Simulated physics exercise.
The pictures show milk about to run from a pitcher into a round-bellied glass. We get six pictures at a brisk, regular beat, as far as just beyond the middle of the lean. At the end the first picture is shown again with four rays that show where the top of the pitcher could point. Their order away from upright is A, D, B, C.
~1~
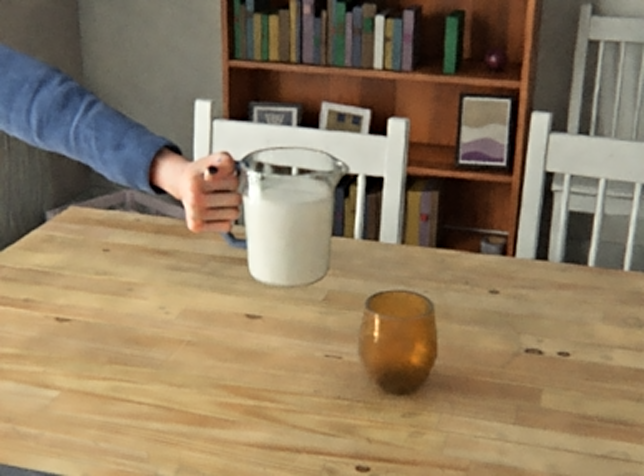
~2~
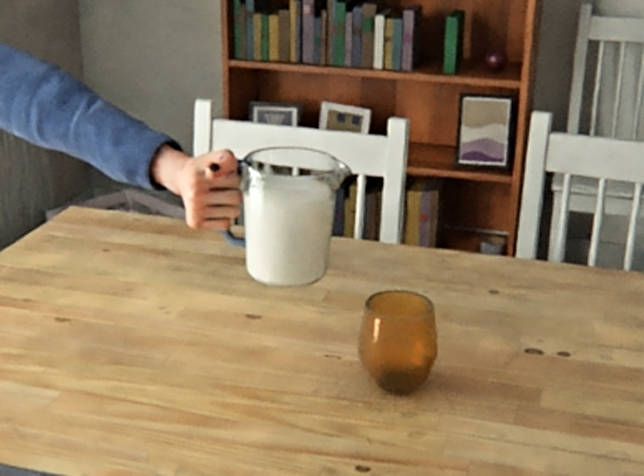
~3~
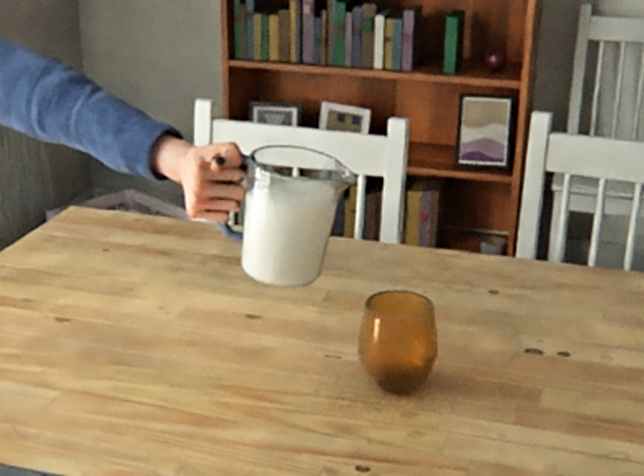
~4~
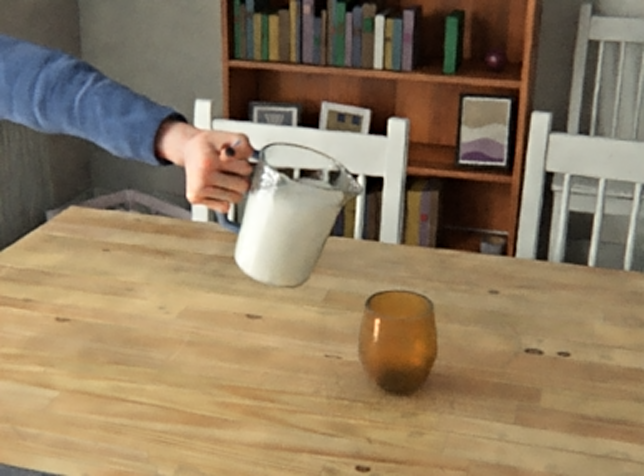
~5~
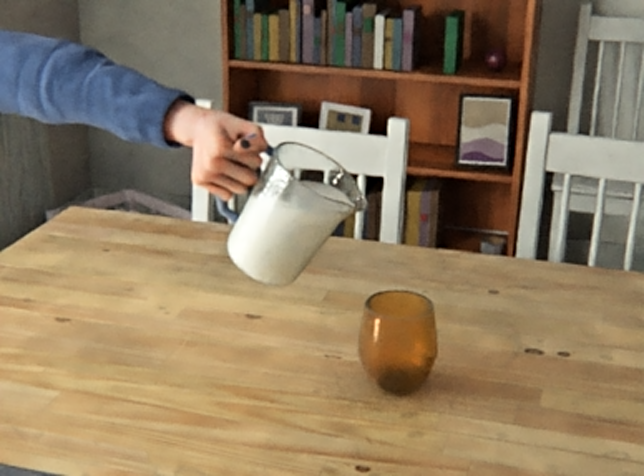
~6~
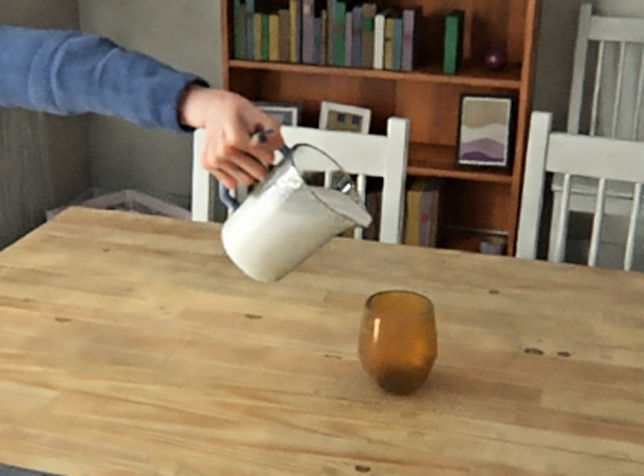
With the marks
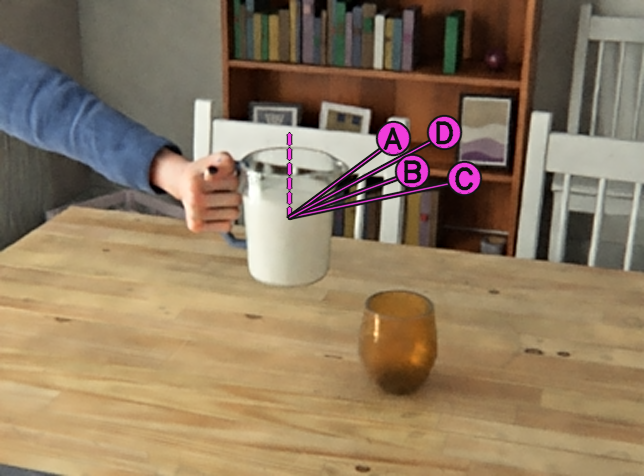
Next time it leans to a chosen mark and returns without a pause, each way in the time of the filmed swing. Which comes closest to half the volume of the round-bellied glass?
Best: B.
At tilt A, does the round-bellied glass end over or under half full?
Under half.
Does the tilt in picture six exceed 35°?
Yes.
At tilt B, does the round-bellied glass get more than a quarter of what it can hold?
Yes, clearly.
On the marked copy, A at (380, 149); B at (397, 178); C at (448, 183); D at (430, 141).
If A is chosen, the round-bellied glass ends with about 22 % of what it can hold.
If B is chosen, the round-bellied glass ends with about 51 % of what it can hold.
If C is chosen, the round-bellied glass ends with about 64 % of what it can hold; 7 % of the milk is spilt.
If D is chosen, the round-bellied glass ends with about 35 % of what it can hold.
